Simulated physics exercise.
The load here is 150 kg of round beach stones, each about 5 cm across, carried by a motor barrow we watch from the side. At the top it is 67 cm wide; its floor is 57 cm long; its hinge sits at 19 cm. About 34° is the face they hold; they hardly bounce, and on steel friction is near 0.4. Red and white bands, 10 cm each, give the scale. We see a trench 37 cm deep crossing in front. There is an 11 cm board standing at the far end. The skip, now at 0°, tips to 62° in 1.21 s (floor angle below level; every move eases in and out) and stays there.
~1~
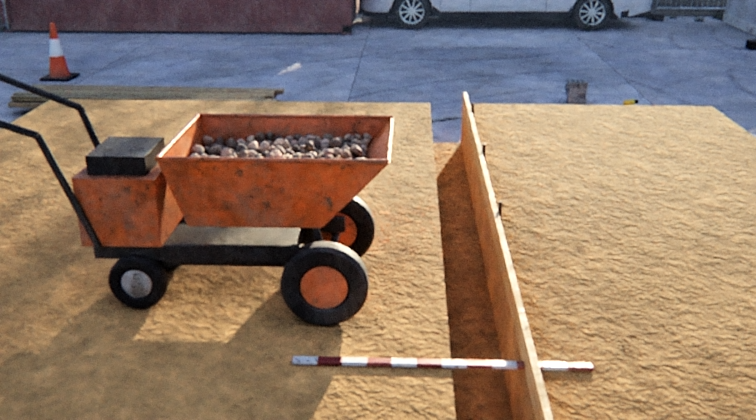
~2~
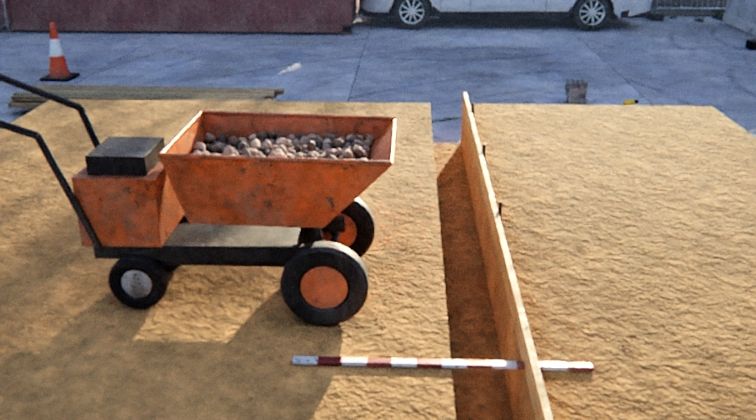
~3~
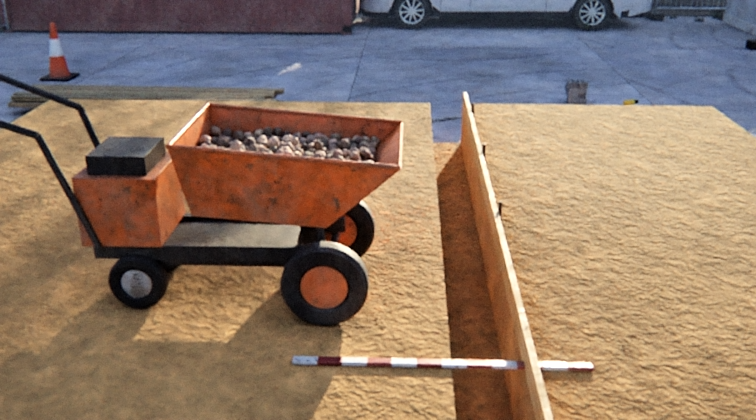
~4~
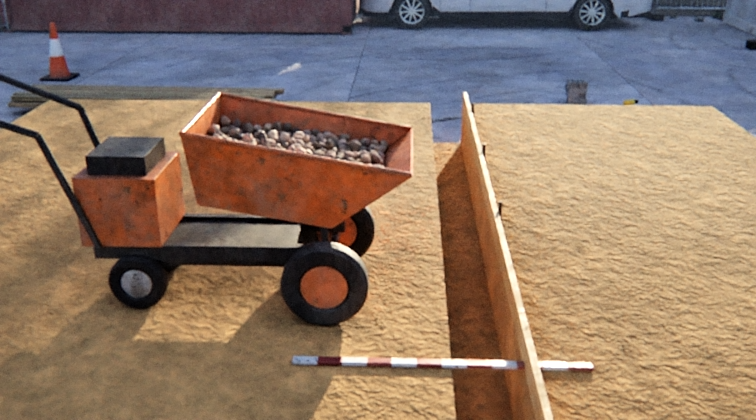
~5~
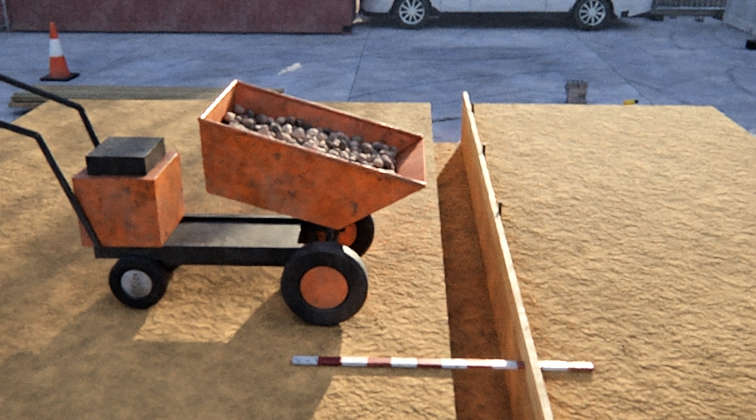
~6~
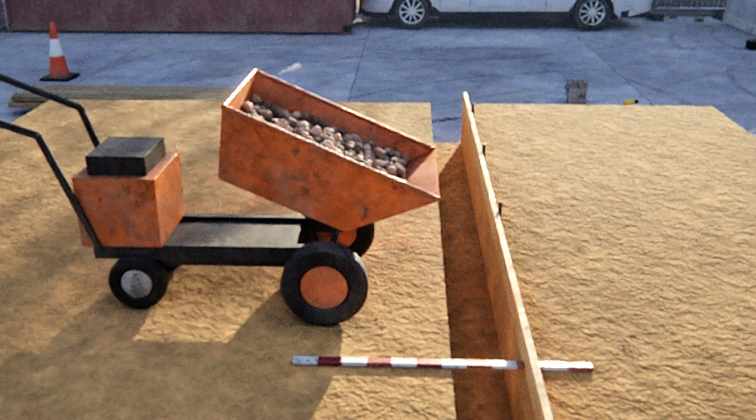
An orange motor barrow loaded with round stones stood still on sandy ground left of a trench and an upright board, while its skip tilted forward, slowly at first, its back end rising.
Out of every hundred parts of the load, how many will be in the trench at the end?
Close to 66 in every hundred.
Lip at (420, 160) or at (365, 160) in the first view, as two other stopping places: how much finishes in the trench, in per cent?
First place roughly 20%, second roughly 90%.
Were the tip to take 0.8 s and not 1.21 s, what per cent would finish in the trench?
With that timing, about 55 per cent.
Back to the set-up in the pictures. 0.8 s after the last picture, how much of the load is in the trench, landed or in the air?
Something like 20 in a hundred.
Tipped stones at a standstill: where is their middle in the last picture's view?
Around (490, 334).
Then, 0.4 s after the last picture the floor is at 52°, 100 % in the skip; the foremost stones are at (456, 228).
Then, 0.8 s after the last picture the floor is at 62°, 73 % in the skip, 19 % in the trench, 8 % past the trench; the foremost stones are at (551, 289).
Then, 1.1 s after the last picture the floor is at 62°, 35 % in the skip, 35 % in the trench, 30 % past the trench; the foremost stones are at (647, 296).
Then, 3.1 s after the last picture the floor is at 62°, 0 % in the skip, 66 % in the trench, 34 % past the trench; the foremost stones are at (732, 291).
